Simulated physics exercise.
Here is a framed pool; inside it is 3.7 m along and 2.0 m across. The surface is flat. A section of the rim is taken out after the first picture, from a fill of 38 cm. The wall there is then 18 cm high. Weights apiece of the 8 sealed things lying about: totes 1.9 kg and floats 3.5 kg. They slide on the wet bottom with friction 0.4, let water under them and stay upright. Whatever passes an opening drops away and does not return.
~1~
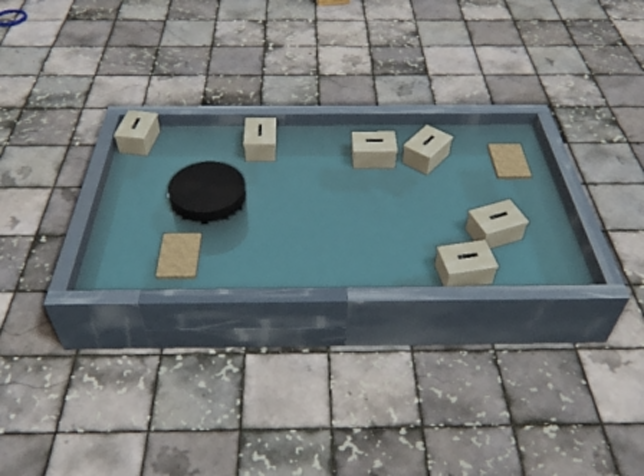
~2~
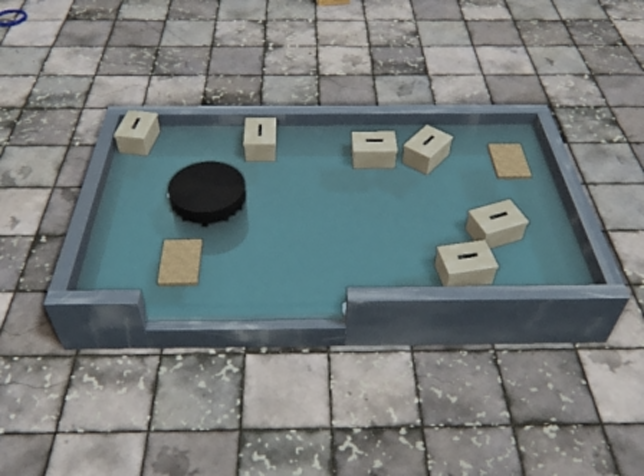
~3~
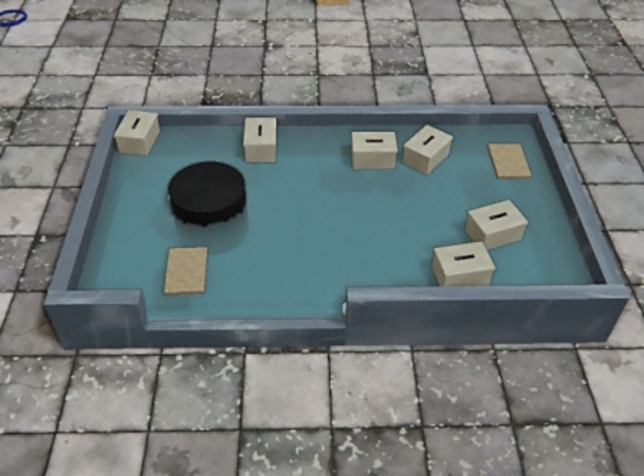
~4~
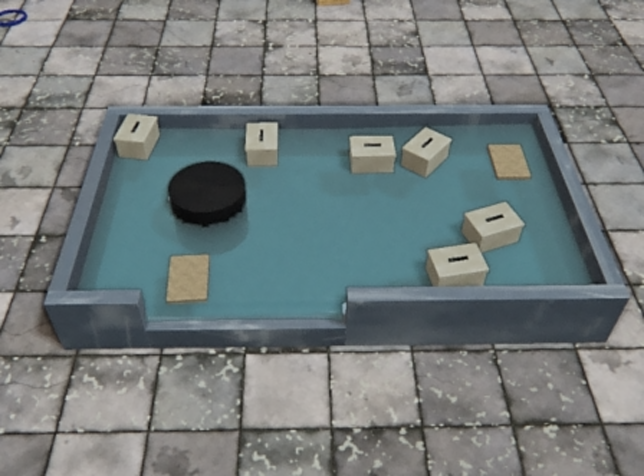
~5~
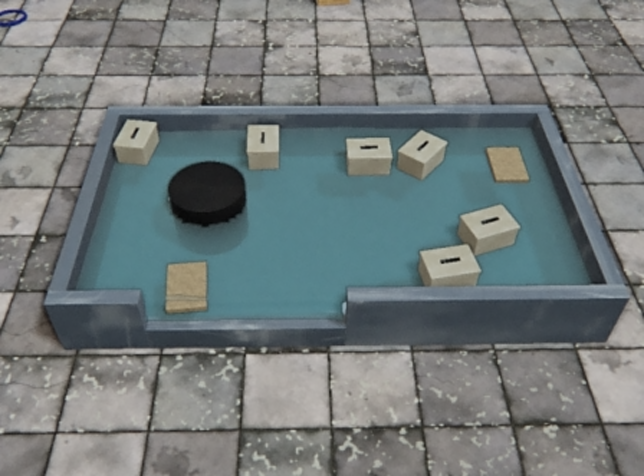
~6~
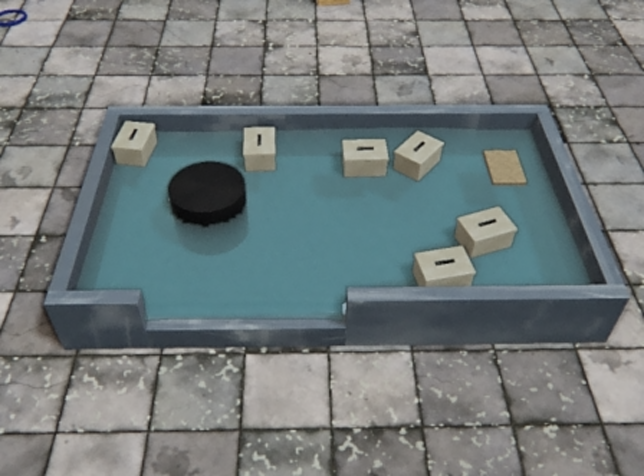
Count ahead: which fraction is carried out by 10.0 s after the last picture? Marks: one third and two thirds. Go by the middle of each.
Share: Less than a third.
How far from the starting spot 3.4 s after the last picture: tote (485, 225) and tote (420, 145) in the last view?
In turn: 20 cm, 20 cm.
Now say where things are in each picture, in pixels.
In the first picture, a tote at (468, 257) floats; a tote at (374, 141) floats; 38 cm deep round most things; 0 of 8 have shifted.
In the second picture, a tote at (468, 257) floats; a tote at (374, 141) floats; 38 cm deep round most things; 0 of 8 have shifted.
In the third picture, a tote at (464, 258), afloat; a tote at (374, 142), afloat; about 2590 L in view; 1 of 8 have shifted.
In the fourth picture, a tote at (458, 260) floats, 7 cm from its start; a tote at (372, 146) floats, 4 cm from its start; 36 cm deep round most things; 2 of 8 have shifted.
In the fifth picture, a tote at (450, 261) floats, 12 cm from its start; a tote at (369, 148), afloat, 7 cm from its start; 35 cm deep round most things; 7 of 8 have shifted.
In the sixth picture, a tote at (445, 263) floats, 17 cm from its start; a tote at (365, 149) floats, 10 cm from its start; 34 cm deep round most things; 7 of 8 have shifted.
Then, 0.8 s after the last picture 1 of 8 are out; 7 afloat.
Then, 3.4 s after the last picture 1 of 8 are out; 7 afloat.
Then, 6.0 s after the last picture 1 of 8 are out; 7 afloat.
Then, 10.0 s after the last picture 1 of 8 are out; 7 afloat.
